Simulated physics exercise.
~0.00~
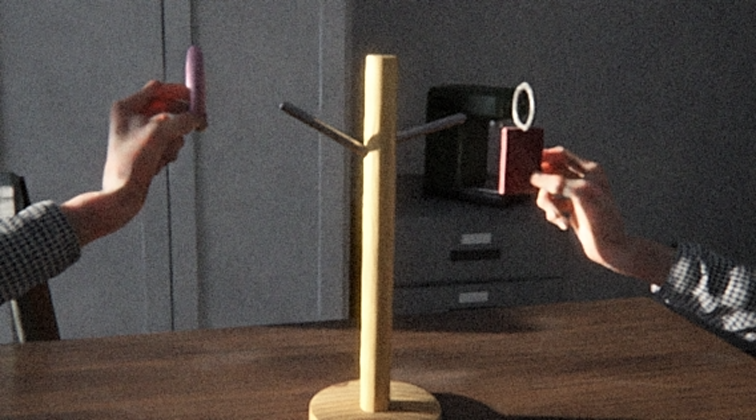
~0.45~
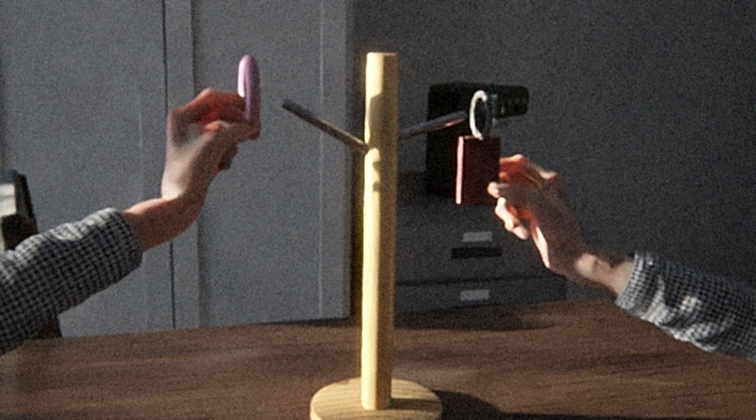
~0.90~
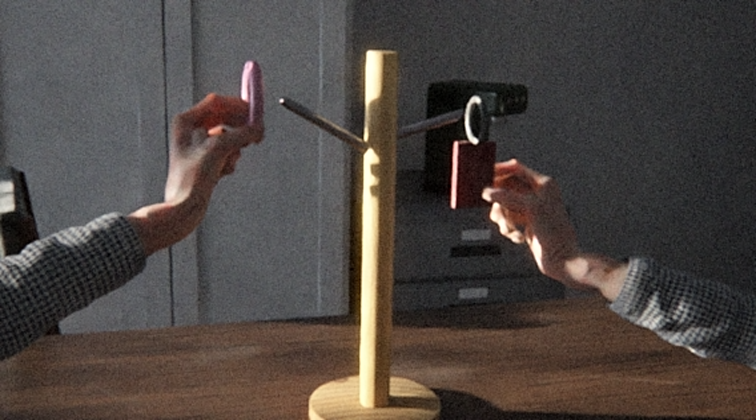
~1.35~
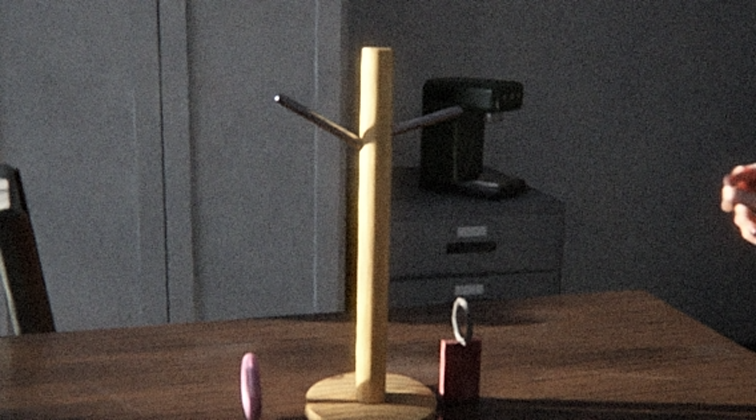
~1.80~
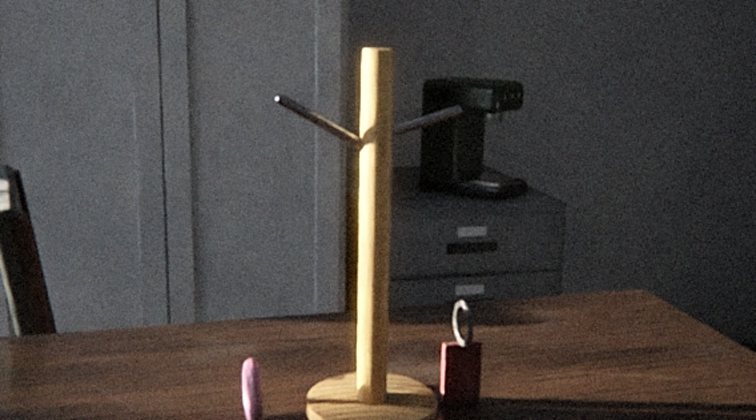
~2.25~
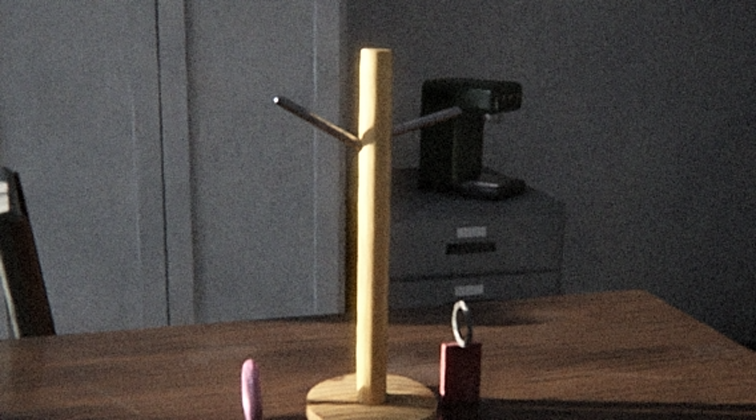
A pink oval piece and a red tag with a ring, each held by a hand, move inward toward the arms of a wooden peg stand, then both drop and end up at the tabletop on either side of its base as the hands withdraw.
